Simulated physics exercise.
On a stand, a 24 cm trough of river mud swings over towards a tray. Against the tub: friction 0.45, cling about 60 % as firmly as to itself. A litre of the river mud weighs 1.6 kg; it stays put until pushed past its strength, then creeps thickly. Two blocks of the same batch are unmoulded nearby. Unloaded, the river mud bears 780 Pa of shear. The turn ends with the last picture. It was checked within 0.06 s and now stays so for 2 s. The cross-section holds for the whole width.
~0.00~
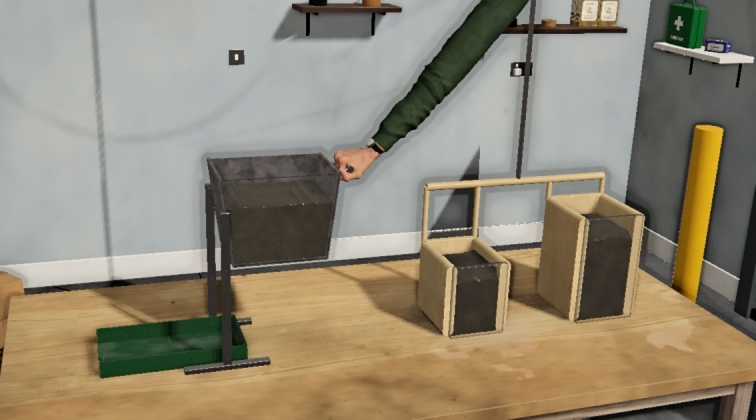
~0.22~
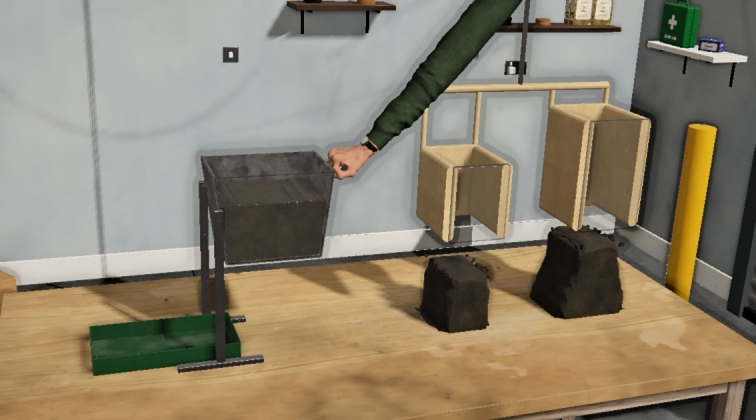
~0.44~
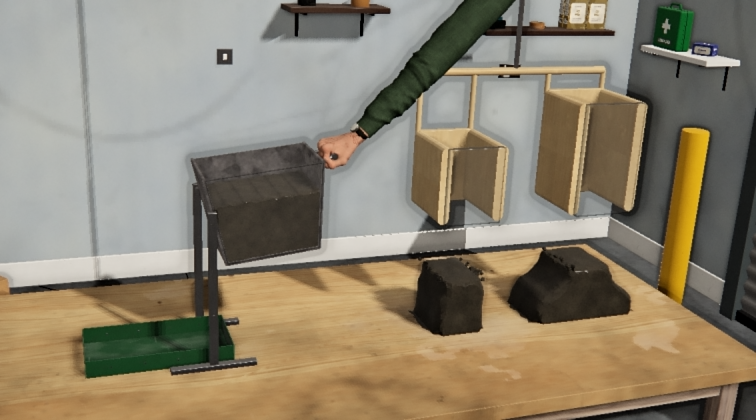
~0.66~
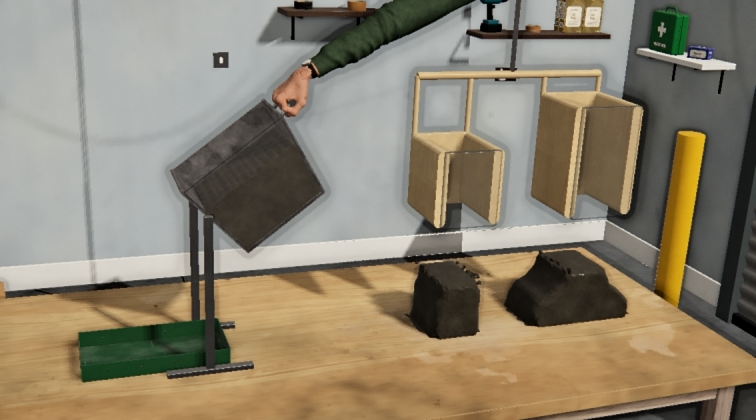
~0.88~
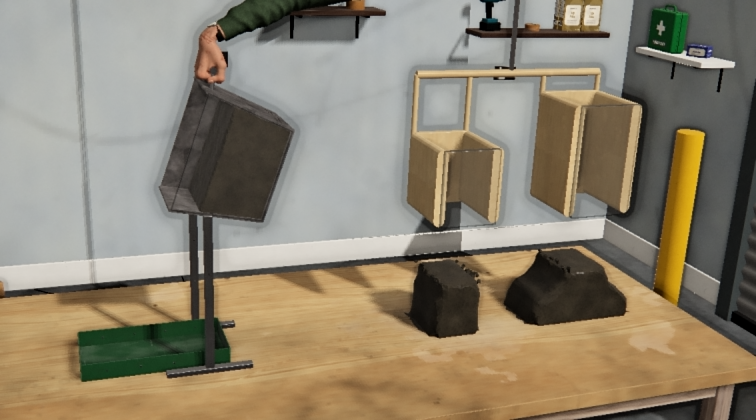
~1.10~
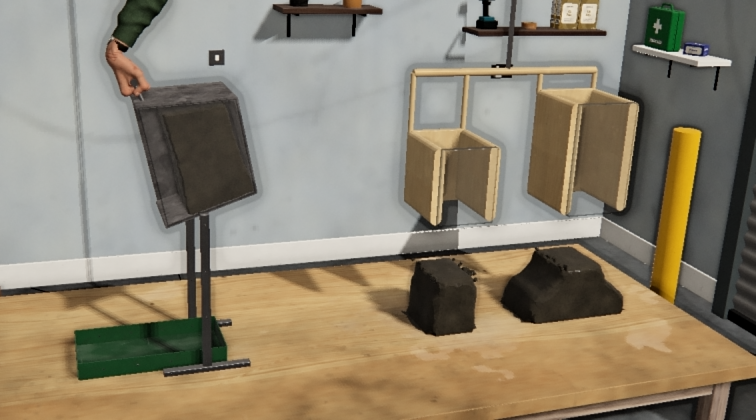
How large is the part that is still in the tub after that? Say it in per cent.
It comes to some 0 %.
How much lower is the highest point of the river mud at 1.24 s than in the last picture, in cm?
About 7 cm.
After 1.24 s, the tub is at 101 degrees and holds 85 %.
After 1.41 s, the tub is at 101 degrees and holds 32 %.
After 1.58 s, the tub is at 101 degrees and holds 9 %.
After 1.75 s, the tub is at 101 degrees and holds 0 %.
After 3.10 s, the tub is at 101 degrees and holds 0 %.
